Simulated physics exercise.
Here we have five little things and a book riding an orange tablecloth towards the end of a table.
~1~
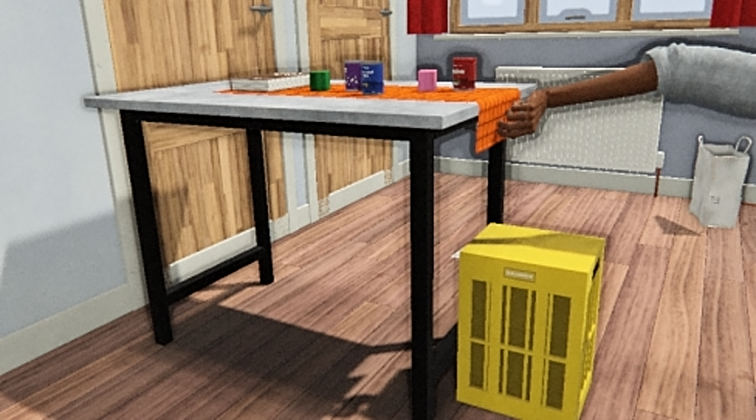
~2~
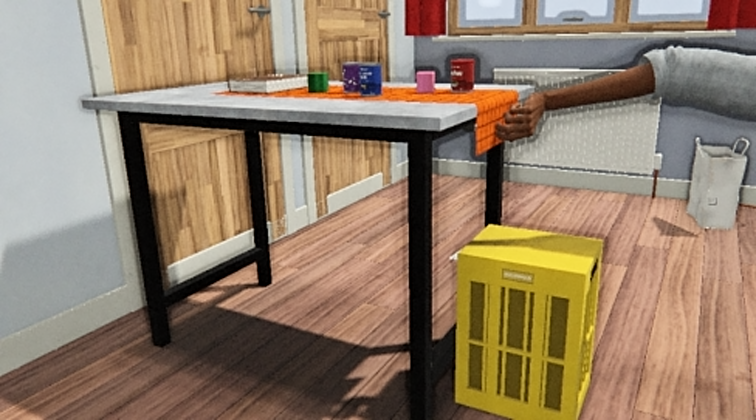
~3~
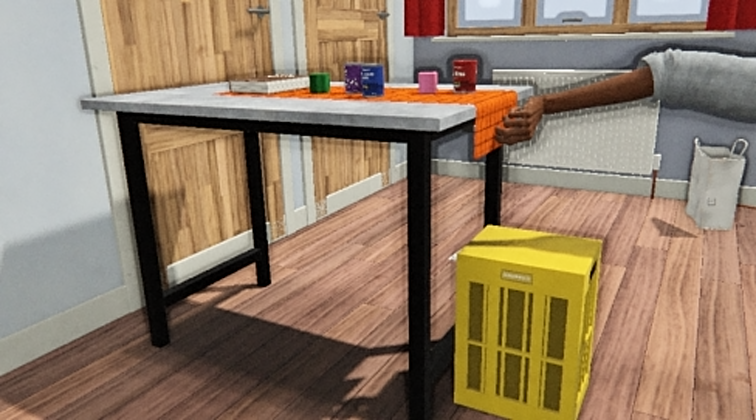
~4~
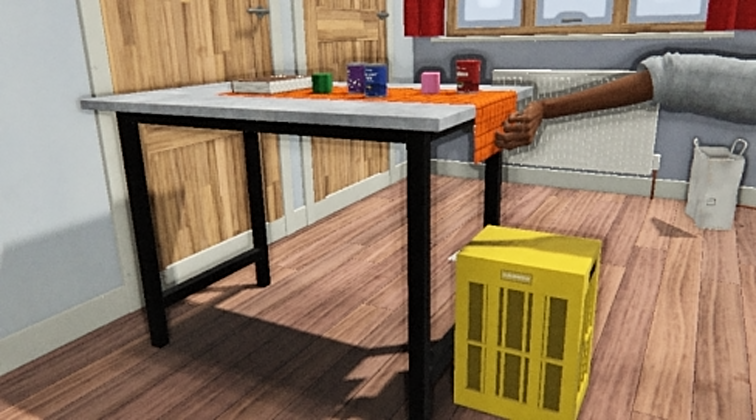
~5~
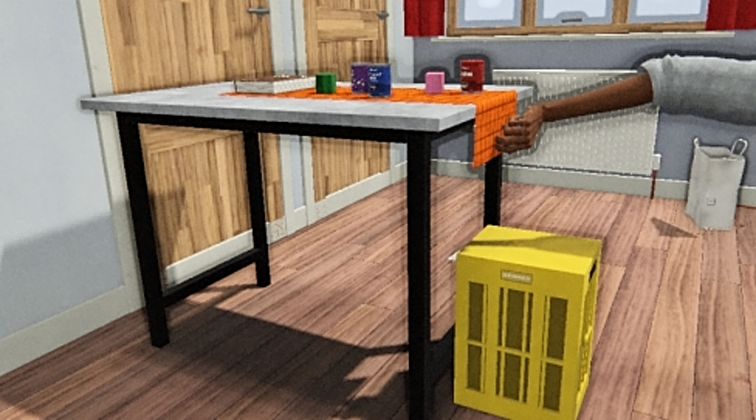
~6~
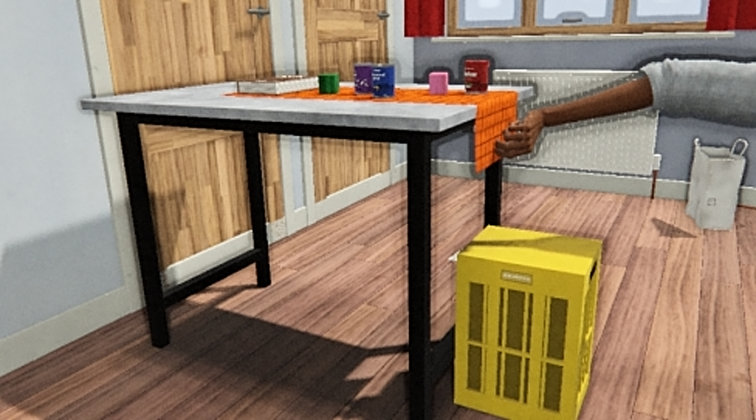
Orange tablecloth being pulled slowly rightward by a hand at the table's edge, carrying small cans, cubes and a book along slightly.
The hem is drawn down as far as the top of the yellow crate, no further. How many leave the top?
It carries off two.
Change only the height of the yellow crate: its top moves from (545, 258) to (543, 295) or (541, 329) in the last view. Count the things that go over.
The count: 3 and 4.
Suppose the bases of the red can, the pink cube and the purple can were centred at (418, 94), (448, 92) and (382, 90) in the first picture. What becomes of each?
The red can goes over, the pink cube is carried off, the purple can remains up.
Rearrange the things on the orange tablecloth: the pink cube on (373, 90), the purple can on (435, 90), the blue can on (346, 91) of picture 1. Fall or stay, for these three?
The pink cube stays on, the purple can falls, the blue can keeps its place on top.
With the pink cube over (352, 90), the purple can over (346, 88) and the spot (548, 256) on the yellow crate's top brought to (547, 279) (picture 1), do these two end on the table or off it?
The pink cube stays on; the purple can keeps its place on top.
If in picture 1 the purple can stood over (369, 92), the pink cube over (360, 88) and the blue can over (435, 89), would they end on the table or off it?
The purple can stays on, the pink cube does not fall, the blue can tumbles off.
A little later, hem near (497, 218); red can gone.
Next, hem on the crate; red can and pink cube gone.
When it is over, hem on the crate; red can and pink cube gone. The answer is two.
